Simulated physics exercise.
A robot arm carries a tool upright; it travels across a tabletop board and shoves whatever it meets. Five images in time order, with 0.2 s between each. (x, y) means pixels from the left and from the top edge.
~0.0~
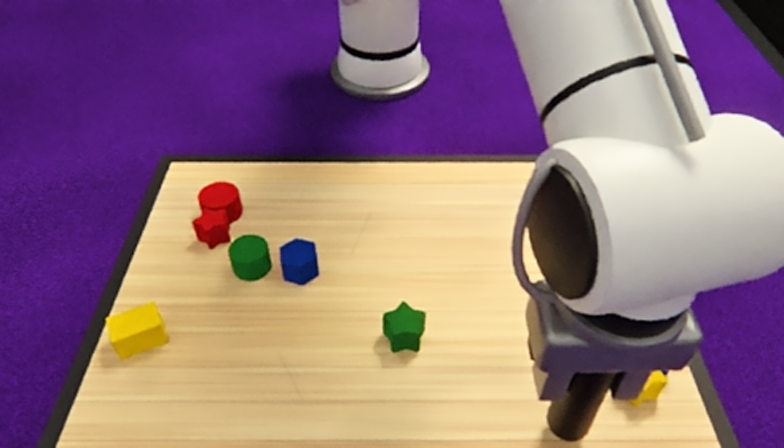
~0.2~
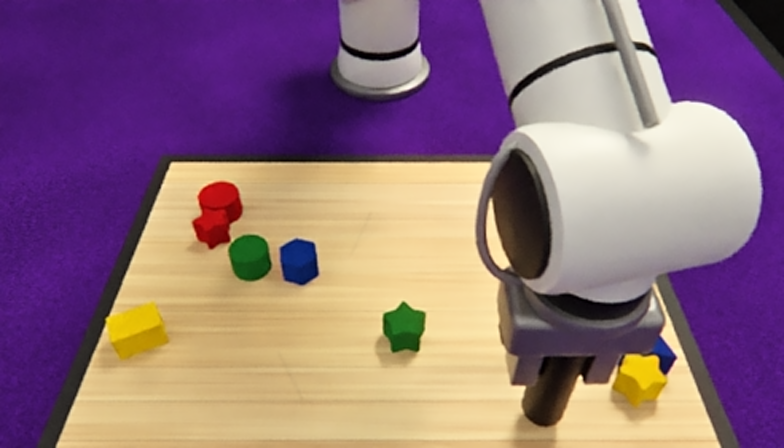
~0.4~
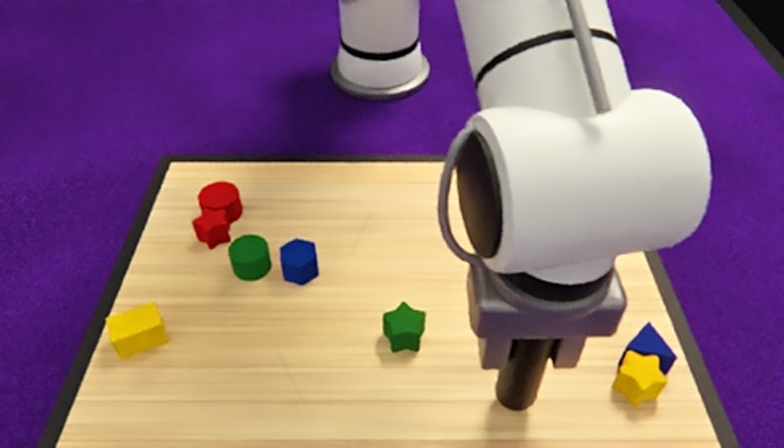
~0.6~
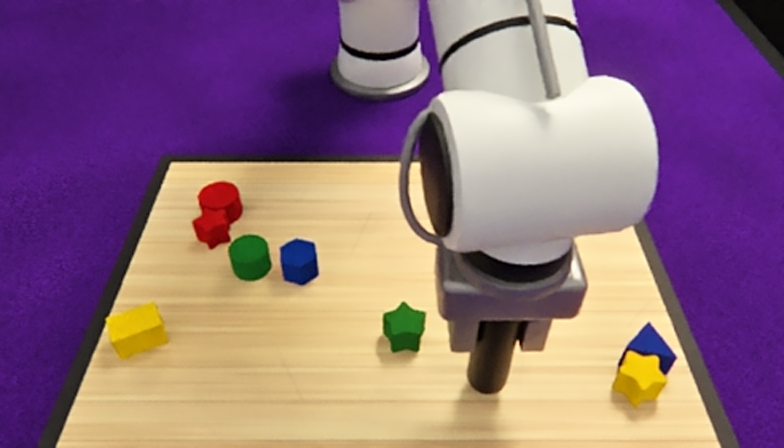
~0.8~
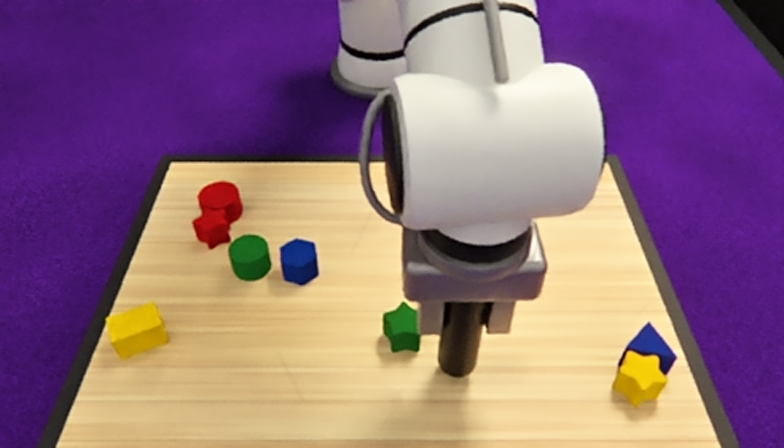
A white robot arm with a dark, rod-like tip moved steadily left across a wooden board, uncovering a yellow star and a blue block, and came close beside the green star without moving any blocks.
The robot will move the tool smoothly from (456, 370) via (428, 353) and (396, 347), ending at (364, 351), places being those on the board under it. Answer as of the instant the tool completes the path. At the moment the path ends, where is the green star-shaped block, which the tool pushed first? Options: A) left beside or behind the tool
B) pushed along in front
A - left beside or behind the tool.
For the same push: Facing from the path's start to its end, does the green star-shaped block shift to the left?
Short answer: No.
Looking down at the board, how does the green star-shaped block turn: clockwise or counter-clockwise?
Twists clockwise.
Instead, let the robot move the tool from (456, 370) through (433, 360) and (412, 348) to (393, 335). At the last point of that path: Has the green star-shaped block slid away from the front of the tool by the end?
Final answer: No.
On the path given first. Halfway along, tool (411, 339); green star-shaped block (387, 304), turned 25° clockwise.
At the end, tool (364, 343); green star-shaped block (374, 302), turned 75° clockwise.
